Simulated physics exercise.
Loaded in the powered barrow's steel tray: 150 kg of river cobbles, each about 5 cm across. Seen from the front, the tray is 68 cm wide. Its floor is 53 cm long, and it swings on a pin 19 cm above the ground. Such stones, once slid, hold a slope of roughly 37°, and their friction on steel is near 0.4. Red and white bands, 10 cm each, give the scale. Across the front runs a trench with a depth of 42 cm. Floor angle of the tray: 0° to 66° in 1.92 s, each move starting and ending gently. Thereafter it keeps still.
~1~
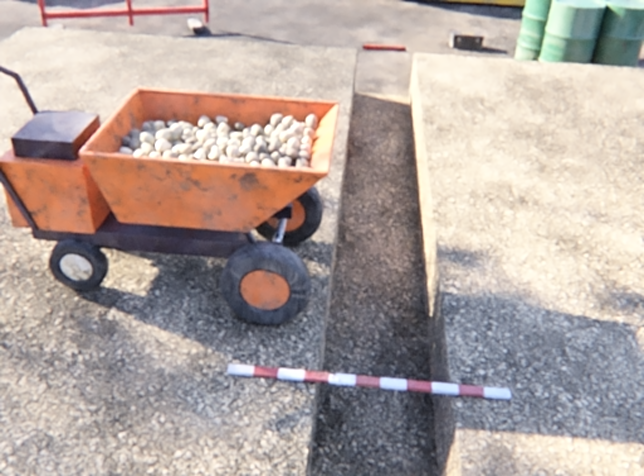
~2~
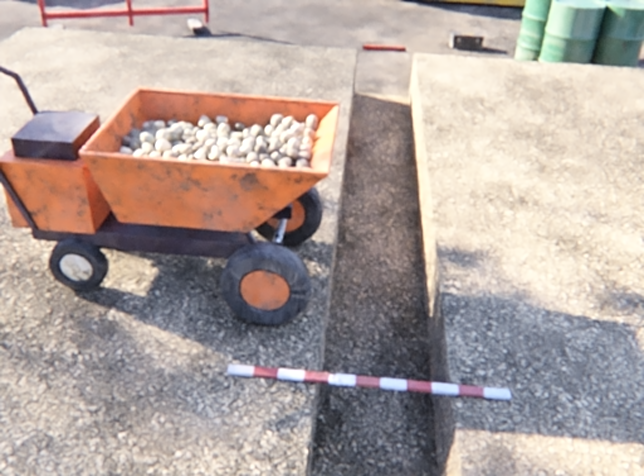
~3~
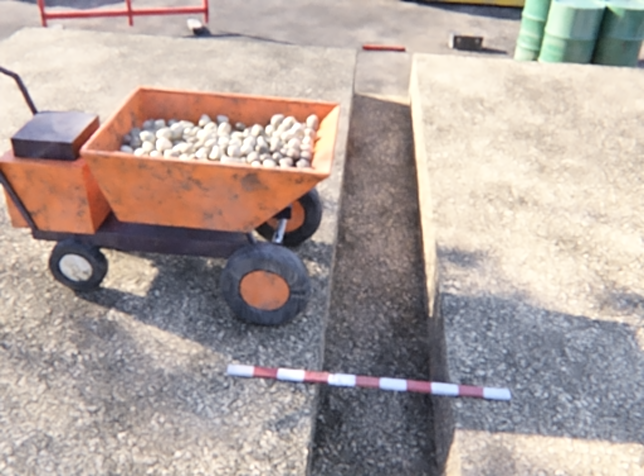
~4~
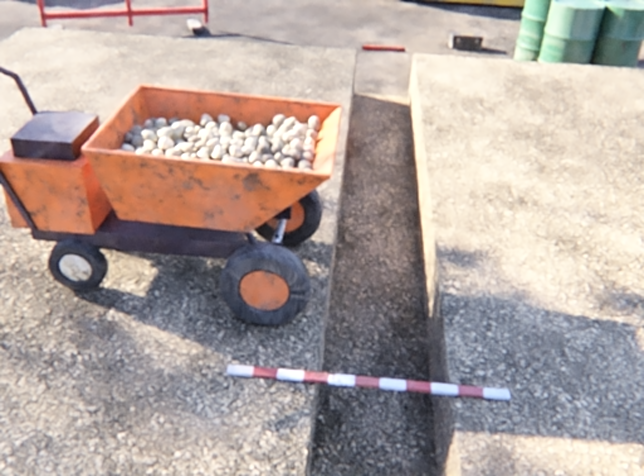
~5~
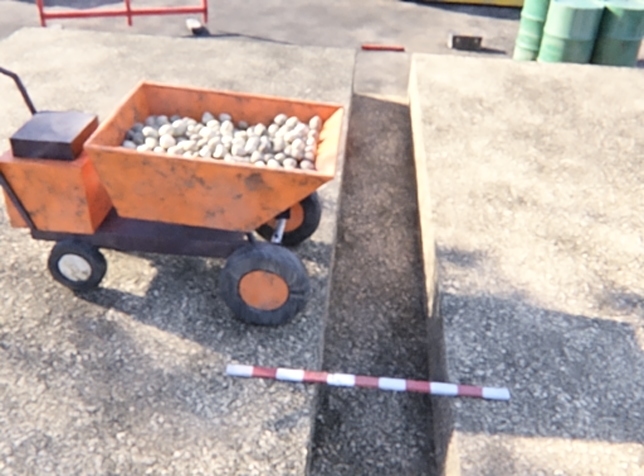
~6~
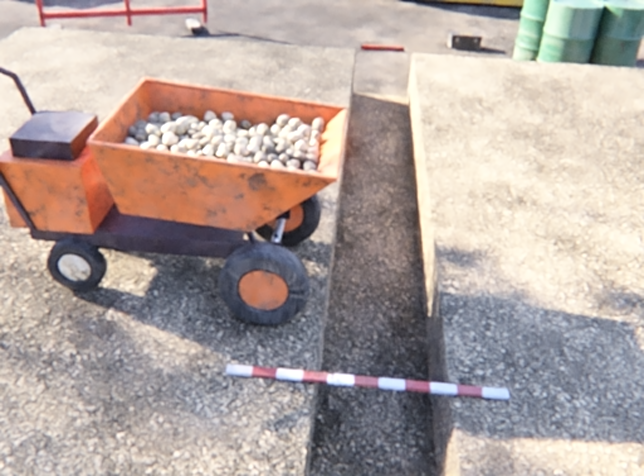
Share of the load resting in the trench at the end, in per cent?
57 per cent.
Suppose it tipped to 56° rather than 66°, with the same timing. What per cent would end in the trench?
In that case around 50 percent.
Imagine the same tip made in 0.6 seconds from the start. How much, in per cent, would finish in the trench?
Expected share: Around 35%.
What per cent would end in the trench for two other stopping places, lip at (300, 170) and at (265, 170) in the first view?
Some 80 and some 100 per cent, in that order.
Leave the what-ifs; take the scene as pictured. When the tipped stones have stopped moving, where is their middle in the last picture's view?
At about pixel (422, 340) in the last view.
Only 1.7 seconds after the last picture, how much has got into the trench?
Some 20 per cent.
Then, 1.1 s after the last picture the floor is at 56°, 100 % in the tray; the foremost stones are at (403, 222).
Then, 1.7 s after the last picture the floor is at 66°, 54 % in the tray, 19 % in the trench, 26 % past the trench; the foremost stones are at (529, 309).
Then, 2.1 s after the last picture the floor is at 66°, 26 % in the tray, 33 % in the trench, 41 % past the trench; the foremost stones are at (601, 327).
Then, 4.0 s after the last picture the floor is at 66°, 0 % in the tray, 57 % in the trench, 43 % past the trench; the foremost stones are at (621, 310).
